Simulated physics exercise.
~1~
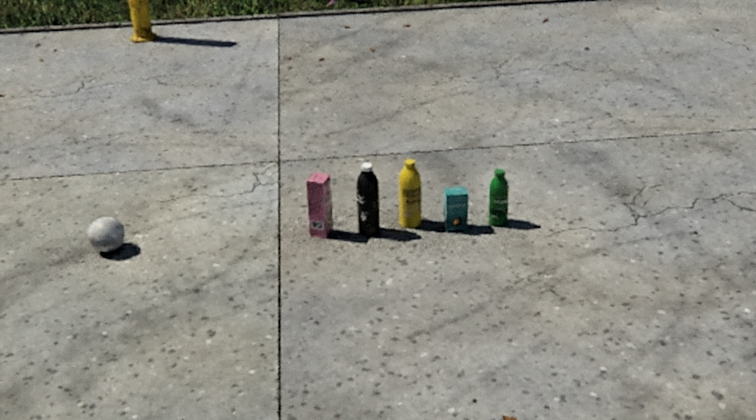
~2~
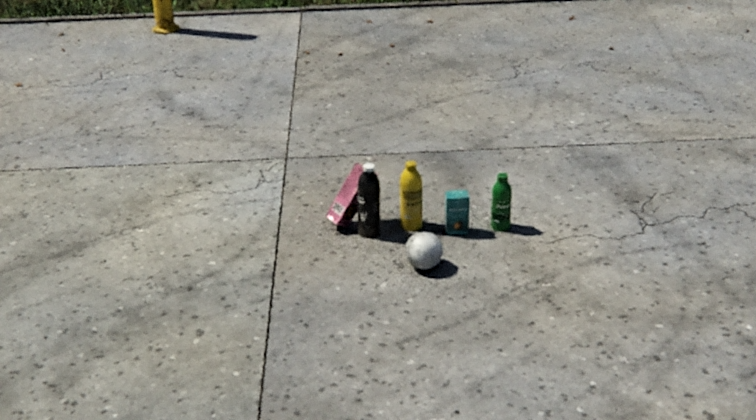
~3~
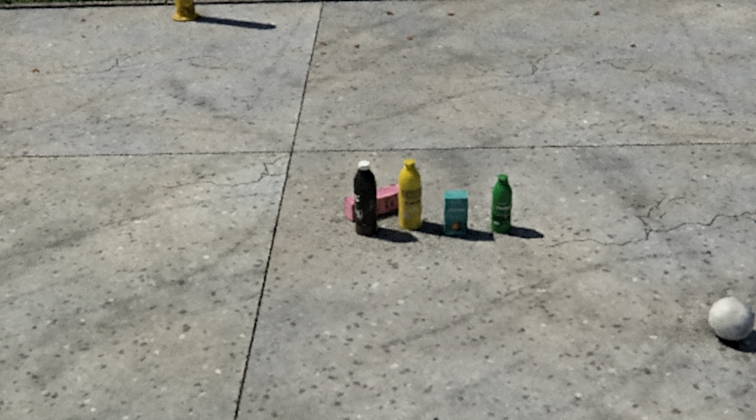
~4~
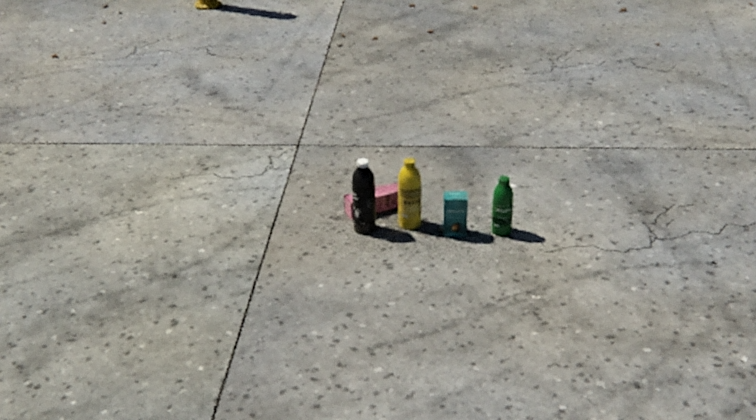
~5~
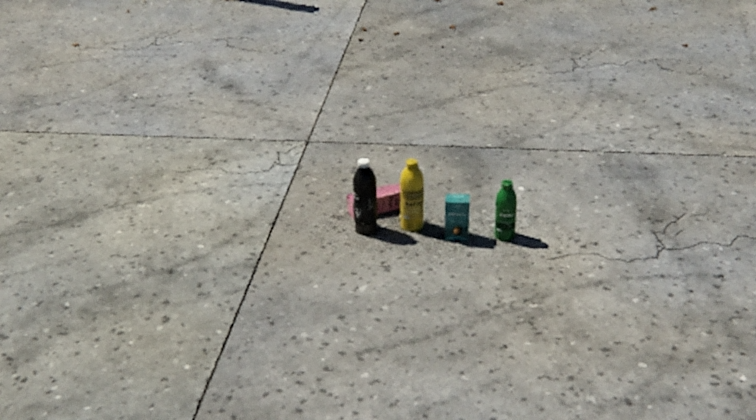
White ball rolling right across concrete, a pink carton tipping onto its side while three bottles and a turquoise carton stay standing.
